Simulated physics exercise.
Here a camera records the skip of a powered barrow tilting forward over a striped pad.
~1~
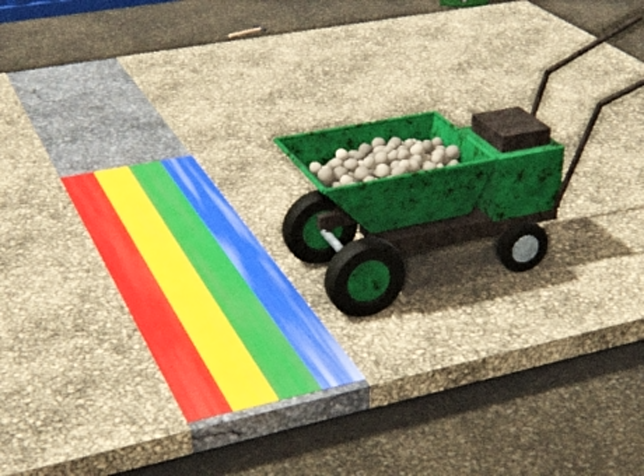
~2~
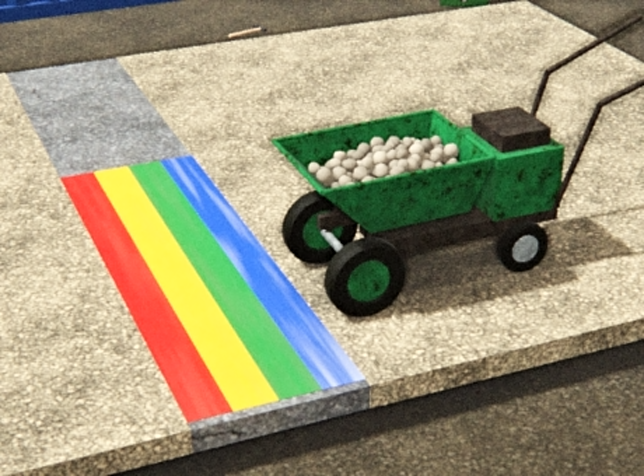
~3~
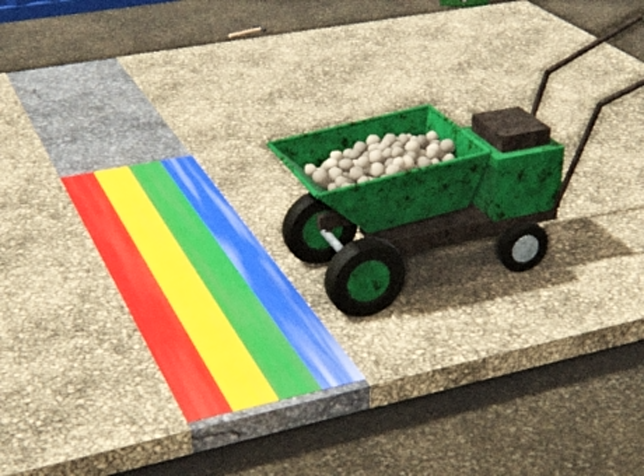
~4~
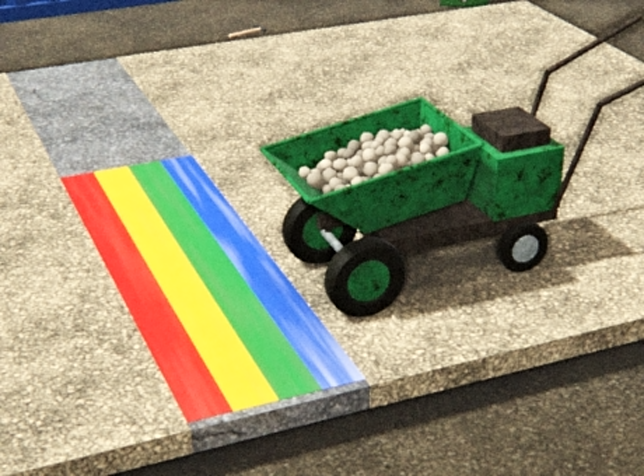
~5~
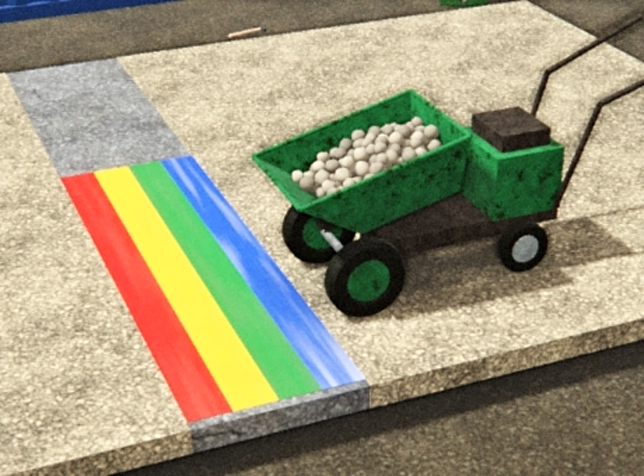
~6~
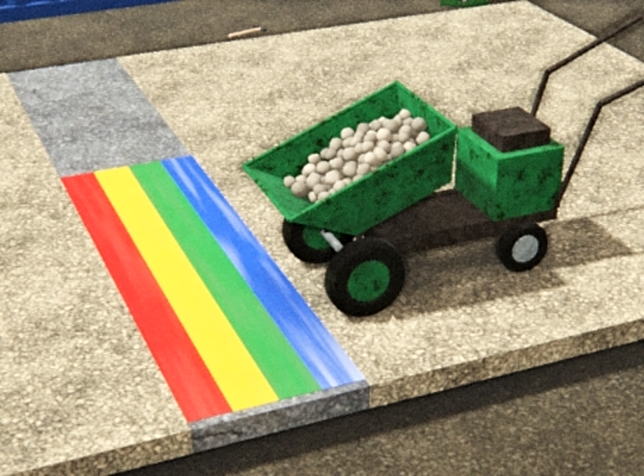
On a pale speckled slab, a green barrow loaded with rounded pebbles stands to the right of a pad striped red, yellow, green and blue. Its skip, level at first, tilts slightly forward, then more clearly, the rear rising and the lip lowering leftward while the wheels stay put.
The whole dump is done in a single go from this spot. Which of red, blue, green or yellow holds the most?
Yellow.
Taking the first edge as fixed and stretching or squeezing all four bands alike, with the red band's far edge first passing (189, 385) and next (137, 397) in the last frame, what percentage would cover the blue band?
Shares: Near 0 %; near 0 %.
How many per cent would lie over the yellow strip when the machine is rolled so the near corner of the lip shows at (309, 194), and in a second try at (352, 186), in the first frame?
First spot: About 30 percent; second spot: About 30 percent.
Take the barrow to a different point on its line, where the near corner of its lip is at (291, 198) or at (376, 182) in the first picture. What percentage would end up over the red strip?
The first position yields around 40 per cent; the second yields around 10 per cent.
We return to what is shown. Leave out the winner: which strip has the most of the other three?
Second: Red.
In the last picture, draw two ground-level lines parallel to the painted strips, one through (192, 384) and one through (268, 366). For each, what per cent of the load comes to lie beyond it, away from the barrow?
Near 20 % and near 80 %, in that order.
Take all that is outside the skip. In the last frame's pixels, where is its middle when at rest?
Resting centre, last frame: Roughly (184, 313).
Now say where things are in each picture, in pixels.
The first frame shows lip of the skip (324, 192), level; top of the load (398, 162), river pebbles; blue strip (319, 350); green strip (277, 360); yellow strip (234, 370); red strip (190, 380).
The second frame shows lip of the skip (322, 193), tipped barely; top of the load (396, 161).
The third frame shows lip of the skip (317, 196), tipped barely; top of the load (407, 158).
The fourth frame shows lip of the skip (310, 202), tipped a little; top of the load (401, 154).
The fifth frame shows lip of the skip (300, 210), tipped a little; top of the load (407, 145).
The sixth frame shows lip of the skip (290, 220), tipped clearly; top of the load (396, 140); blue strip (319, 350); green strip (277, 360); yellow strip (234, 370); red strip (190, 380).
Just after the last frame, skip tipped steeply; every one in the skip.
A moment on, skip tipped right over; roughly two thirds in the skip; about a tenth over the green strip; roughly a third over the yellow strip; about a tenth over the red strip.
Further on, skip tipped right over; roughly a quarter in the skip; about a tenth over the green strip; roughly a third over the yellow strip; roughly a quarter over the red strip; about a tenth off the paint.
When it is over, skip tipped right over; roughly a quarter in the skip; not one over the blue strip; about a tenth over the green strip; roughly a third over the yellow strip; roughly a quarter over the red strip; about a tenth off the paint.
